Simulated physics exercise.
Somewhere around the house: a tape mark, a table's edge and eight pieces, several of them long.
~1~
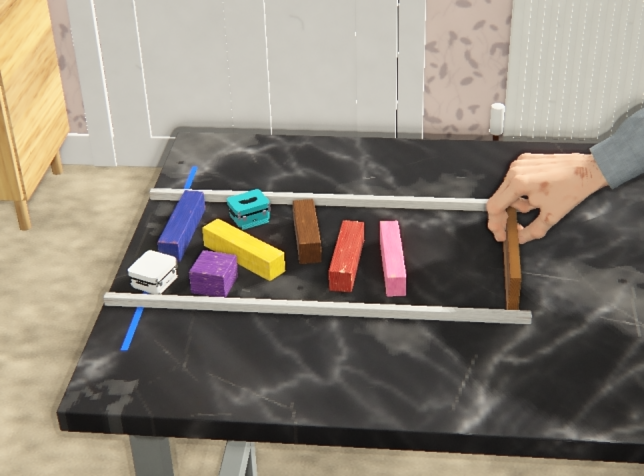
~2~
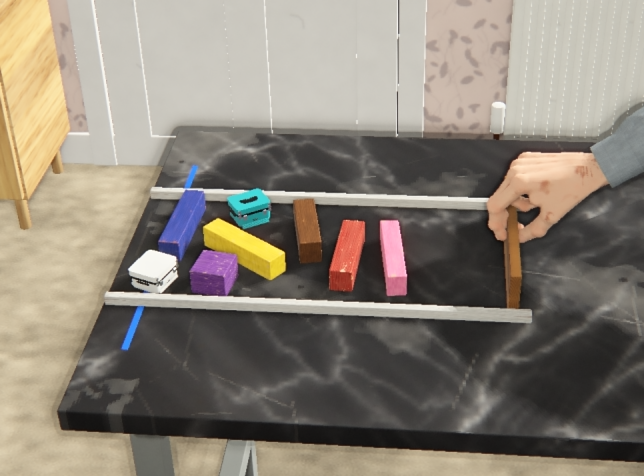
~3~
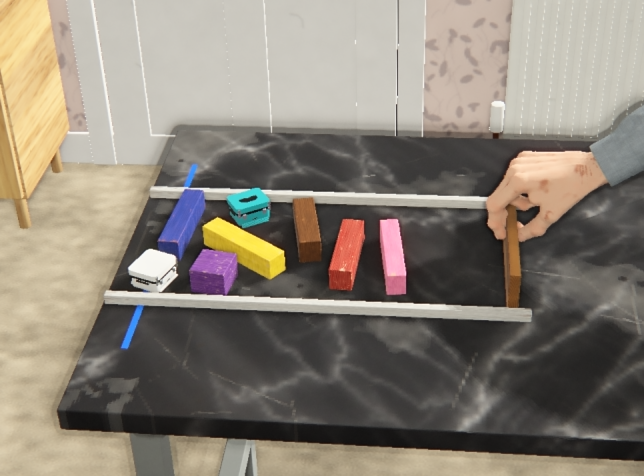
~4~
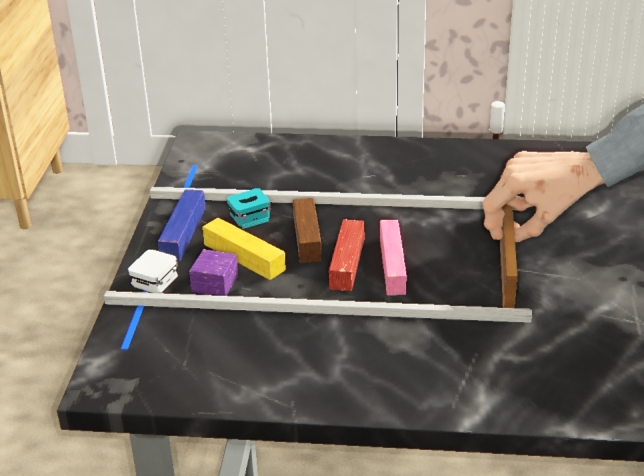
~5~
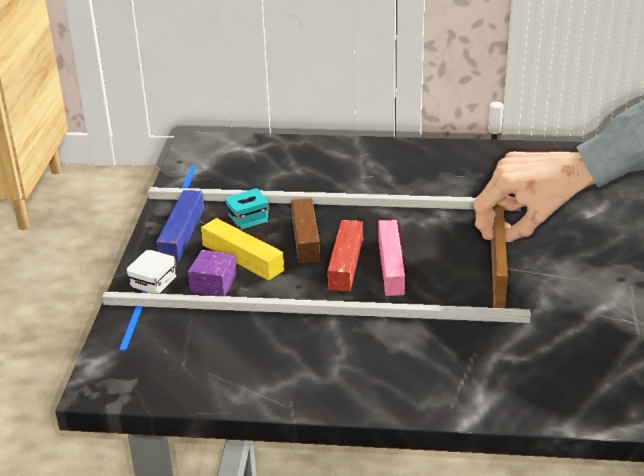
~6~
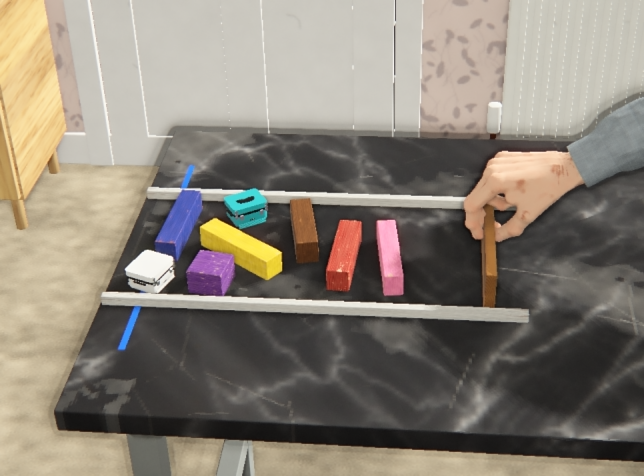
A hand holding an upright brown board on a dark marbled tabletop, then sliding it slightly left toward scattered colourful blocks.
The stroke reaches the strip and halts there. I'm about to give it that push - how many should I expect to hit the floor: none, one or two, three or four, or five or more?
Expect five or more.
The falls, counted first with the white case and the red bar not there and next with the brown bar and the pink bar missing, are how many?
Tally per try: 4 / 4.
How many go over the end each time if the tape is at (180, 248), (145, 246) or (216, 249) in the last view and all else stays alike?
The counts come to 5, then 7, then 2.
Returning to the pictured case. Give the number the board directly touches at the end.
The count in contact is 1.
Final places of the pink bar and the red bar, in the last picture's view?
You'll see the pink bar at (149, 245), with the red bar at (130, 242).
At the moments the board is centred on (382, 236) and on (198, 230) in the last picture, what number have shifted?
Respectively 1 and 8.
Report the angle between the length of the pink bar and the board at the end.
Some 0 degrees.
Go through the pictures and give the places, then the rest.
In the first frame, white case (153, 274); blue bar (182, 225); purple block (214, 274); board (511, 242); tape (164, 248).
In the second frame, blue bar (183, 225); pink bar (393, 257).
In the third frame, purple block (214, 273); red bar (347, 254).
In the fourth frame, white case (154, 273); turquoise case (249, 209).
In the fifth frame, blue bar (181, 225); brown bar (305, 230).
In the sixth frame, white case (151, 273); blue bar (180, 225); purple block (211, 274); board (488, 240); tape (161, 247).
Early on, none off yet; white case at rest near (151, 273); blue bar at rest near (180, 225); purple block at rest near (211, 274).
A while later, none off yet; white case at rest near (151, 273); blue bar at rest near (177, 224); purple block moving near (204, 276).
Further along, none off yet; white case leaning well over near (90, 283); blue bar leaning well over near (116, 222); purple block travelled well along near (130, 274).
Finally, the number that fall off is five or more; lost, brown bar, yellow bar, turquoise case, purple block, blue bar and white case.
